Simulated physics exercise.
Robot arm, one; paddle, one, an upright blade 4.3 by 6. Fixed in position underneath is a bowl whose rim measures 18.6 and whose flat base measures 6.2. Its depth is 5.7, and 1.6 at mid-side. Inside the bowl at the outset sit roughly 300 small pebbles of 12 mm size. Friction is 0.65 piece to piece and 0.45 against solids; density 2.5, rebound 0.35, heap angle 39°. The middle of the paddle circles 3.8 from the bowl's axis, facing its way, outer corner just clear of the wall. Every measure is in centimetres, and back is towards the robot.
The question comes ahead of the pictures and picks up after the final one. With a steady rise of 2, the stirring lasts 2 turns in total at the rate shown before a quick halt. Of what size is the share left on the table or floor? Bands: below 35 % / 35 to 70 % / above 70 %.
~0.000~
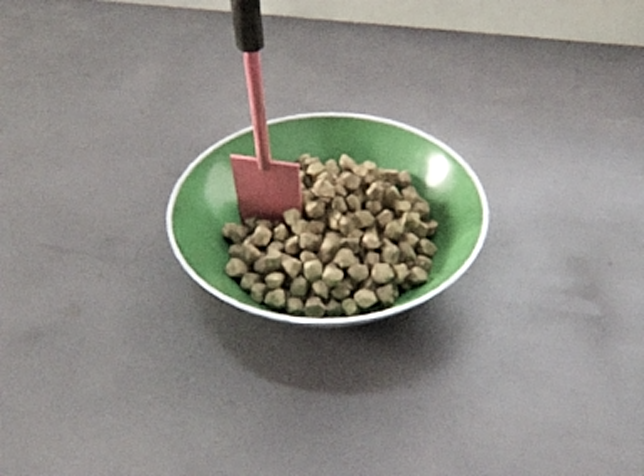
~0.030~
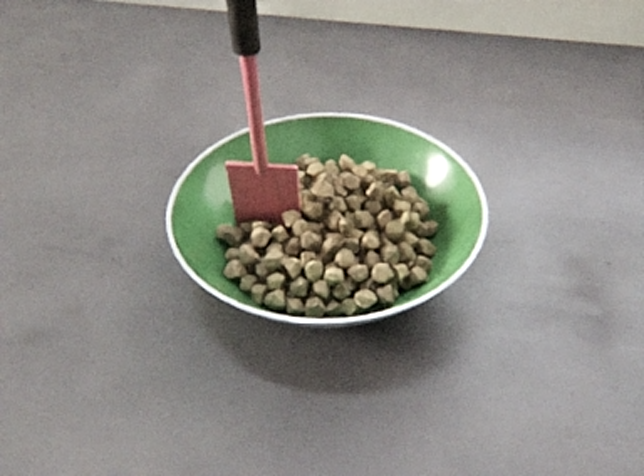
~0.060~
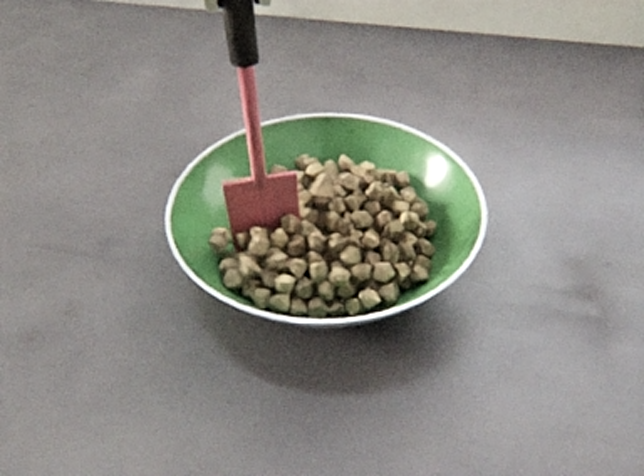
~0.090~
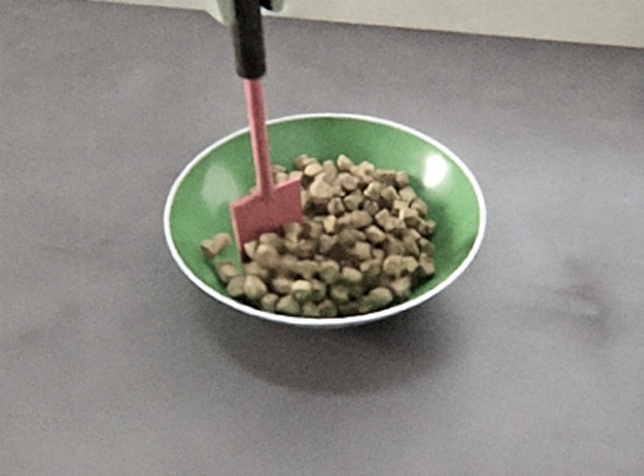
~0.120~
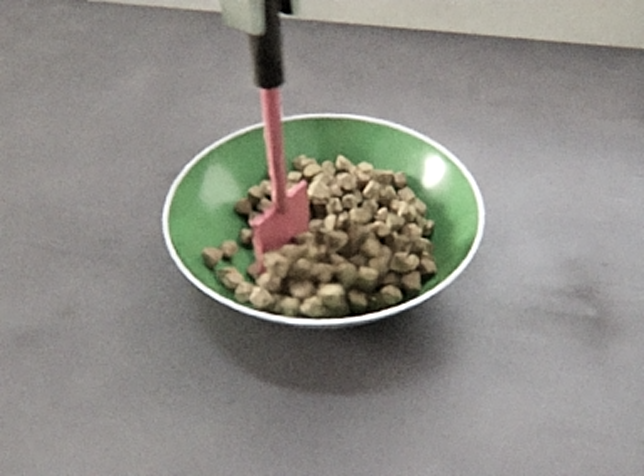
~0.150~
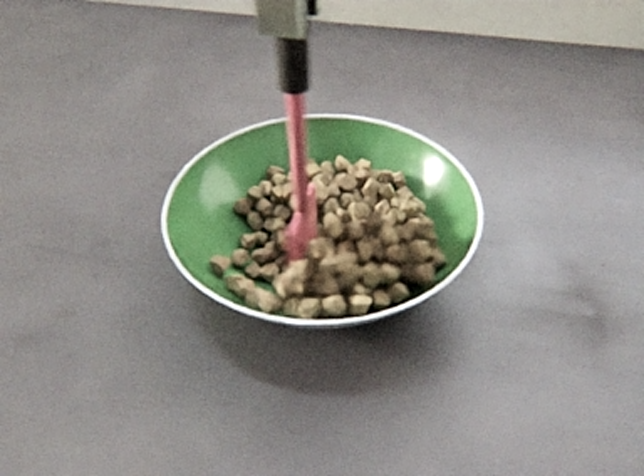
Below 35 %.
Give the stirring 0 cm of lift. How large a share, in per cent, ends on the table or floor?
Roughly 40 per cent.
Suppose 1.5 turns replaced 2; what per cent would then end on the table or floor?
25 %.
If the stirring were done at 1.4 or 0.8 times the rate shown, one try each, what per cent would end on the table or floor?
Estimates in order: Near 40 % and near 20 %.
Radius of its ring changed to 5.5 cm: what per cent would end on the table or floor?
Then about 15 %.
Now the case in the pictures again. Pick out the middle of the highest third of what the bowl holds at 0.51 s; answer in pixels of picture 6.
Around (242, 185).
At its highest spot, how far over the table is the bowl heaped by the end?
About 6.0 cm.
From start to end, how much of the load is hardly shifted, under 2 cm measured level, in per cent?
That comes to some 10 per cent.
After 0.51 s, 336° round, highest piece 9 above the table; 236 in the bowl, 52 on the table or floor, 13 in flight or on the tool.
After 0.87 s, 223° round, highest piece 7 above the table; 223 in the bowl, 78 on the table or floor.
After 1.25 s, 0° round, highest piece 6 above the table; 223 in the bowl, 78 on the table or floor.
After 1.95 s, 0° round, highest piece 6 above the table; 223 in the bowl, 78 on the table or floor.
At rest, 223 in the bowl, 78 on the table or floor. That is 26 % on the table or floor.
